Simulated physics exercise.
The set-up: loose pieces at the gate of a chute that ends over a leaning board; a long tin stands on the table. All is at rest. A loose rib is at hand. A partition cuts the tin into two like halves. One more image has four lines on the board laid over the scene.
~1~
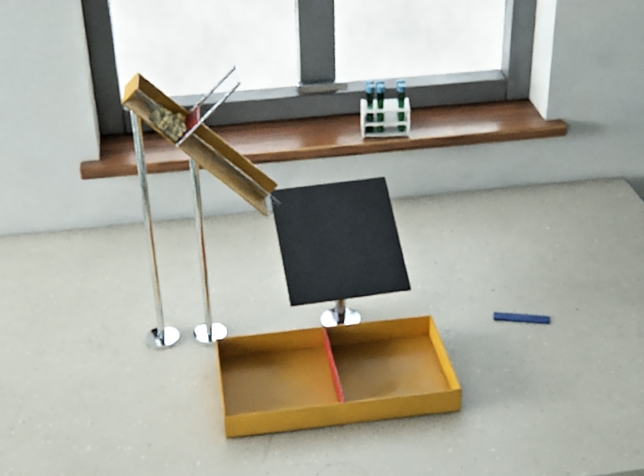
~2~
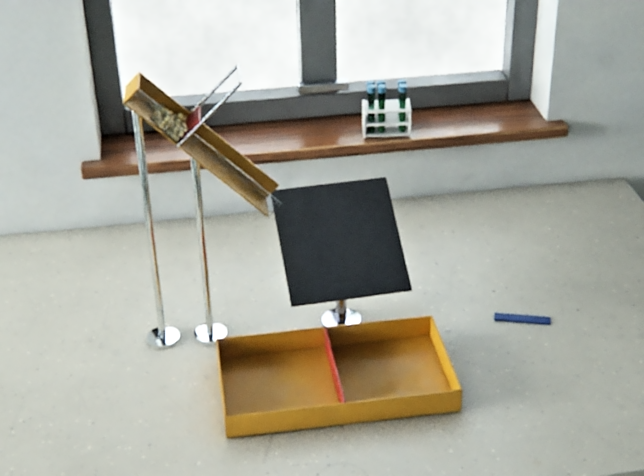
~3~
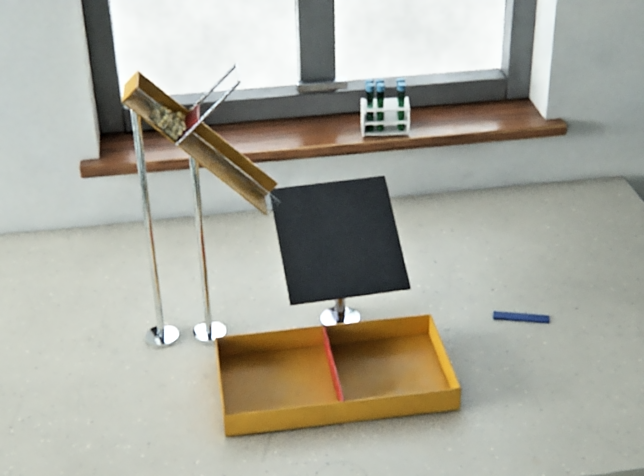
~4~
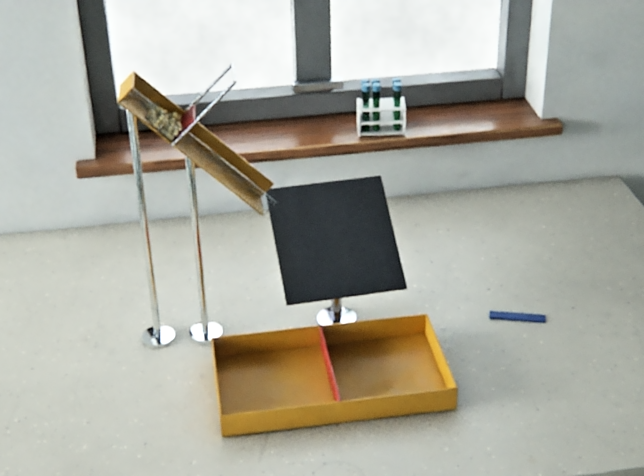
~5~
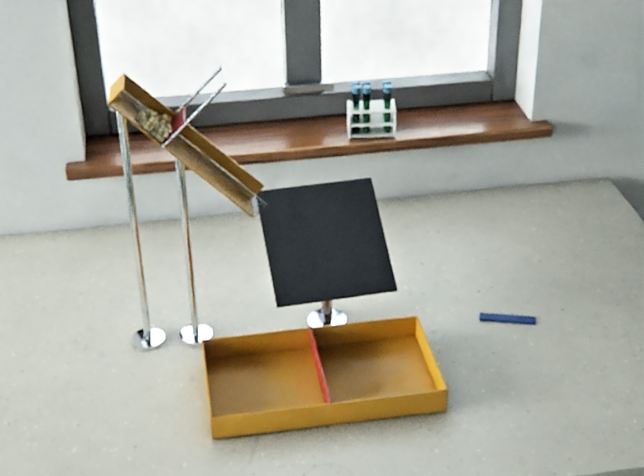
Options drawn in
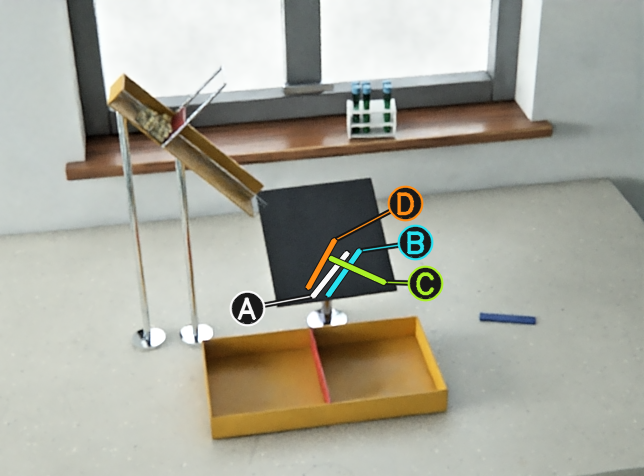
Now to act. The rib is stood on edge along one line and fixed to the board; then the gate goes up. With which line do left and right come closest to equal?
The answer is line B.
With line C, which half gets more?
Right.
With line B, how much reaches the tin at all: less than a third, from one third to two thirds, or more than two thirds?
More than two thirds.
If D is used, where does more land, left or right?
More lands on the left.
On the marked copy, line A from (346, 253) to (313, 295); line B from (359, 251) to (328, 294); line C from (330, 258) to (384, 282); line D from (334, 240) to (308, 287).
If A is chosen, of what is caught, most in the left half, about a quarter in the right.
If B is chosen, of what is caught, about half in the left half, about half in the right.
If C is chosen, of what is caught, a small part in the left half, nearly all in the right.
If D is chosen, of what is caught, most in the left half, about a quarter in the right.
